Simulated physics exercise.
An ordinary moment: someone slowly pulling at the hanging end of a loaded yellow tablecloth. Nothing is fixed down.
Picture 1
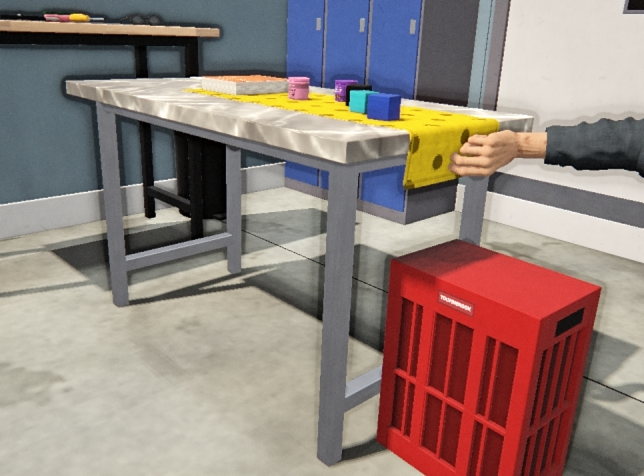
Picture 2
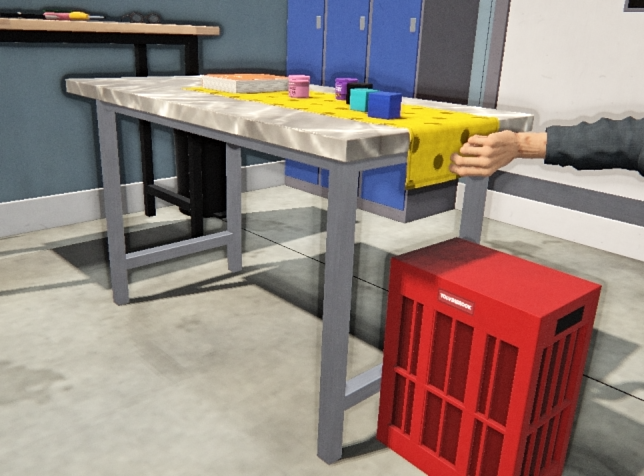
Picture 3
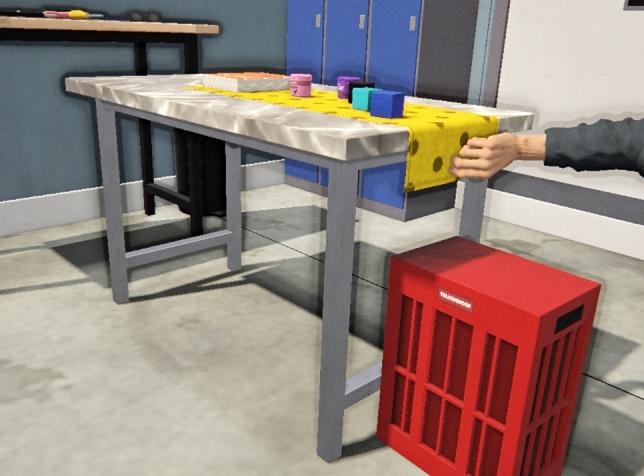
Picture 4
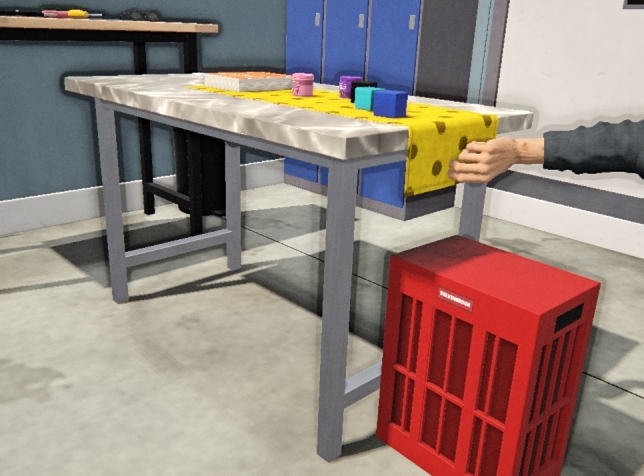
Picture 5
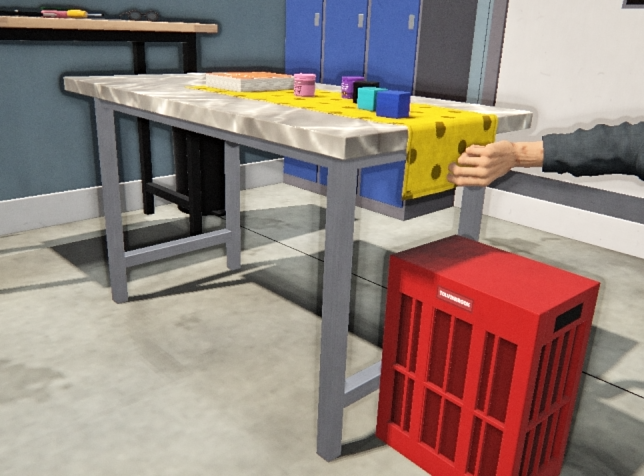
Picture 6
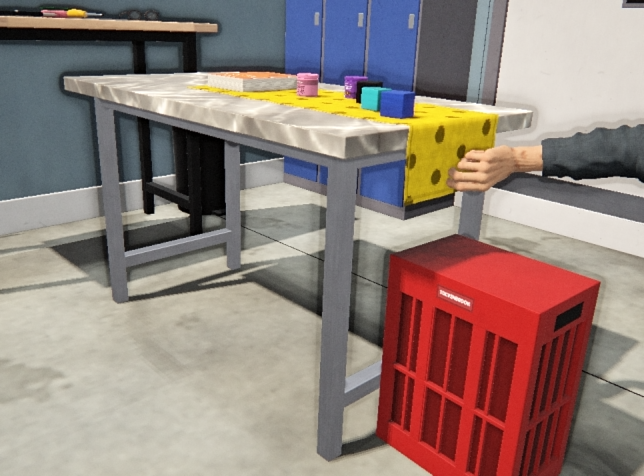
The clip shows a hand gripping the hanging end of a yellow spotted cloth on a table, drawing it slowly downward above a red crate, while the small colored cubes and pots on it shift slightly to the right.
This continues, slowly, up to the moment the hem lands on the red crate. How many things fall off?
The count of fallen things is one.
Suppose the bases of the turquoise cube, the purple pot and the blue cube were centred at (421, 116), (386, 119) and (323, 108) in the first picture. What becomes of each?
The turquoise cube falls, the purple pot tumbles off, the blue cube survives.
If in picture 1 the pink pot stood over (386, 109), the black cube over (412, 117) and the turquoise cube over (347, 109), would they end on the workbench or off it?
The pink pot does not fall, the black cube comes down, the turquoise cube holds on.
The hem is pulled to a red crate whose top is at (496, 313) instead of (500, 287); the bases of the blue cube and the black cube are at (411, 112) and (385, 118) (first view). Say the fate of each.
The blue cube tumbles off, the black cube tumbles off.
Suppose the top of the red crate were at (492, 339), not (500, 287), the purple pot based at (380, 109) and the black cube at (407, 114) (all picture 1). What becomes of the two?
The purple pot falls, the black cube drops off.
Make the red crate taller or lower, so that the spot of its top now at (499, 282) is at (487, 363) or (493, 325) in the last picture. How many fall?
In that case 3 and 2.
Soon after, hem near (448, 208); all still up.
After that, hem near (447, 231); all still up.
And then, hem on the crate; blue cube gone.
In the end, hem on the crate; blue cube gone. It carries off one.
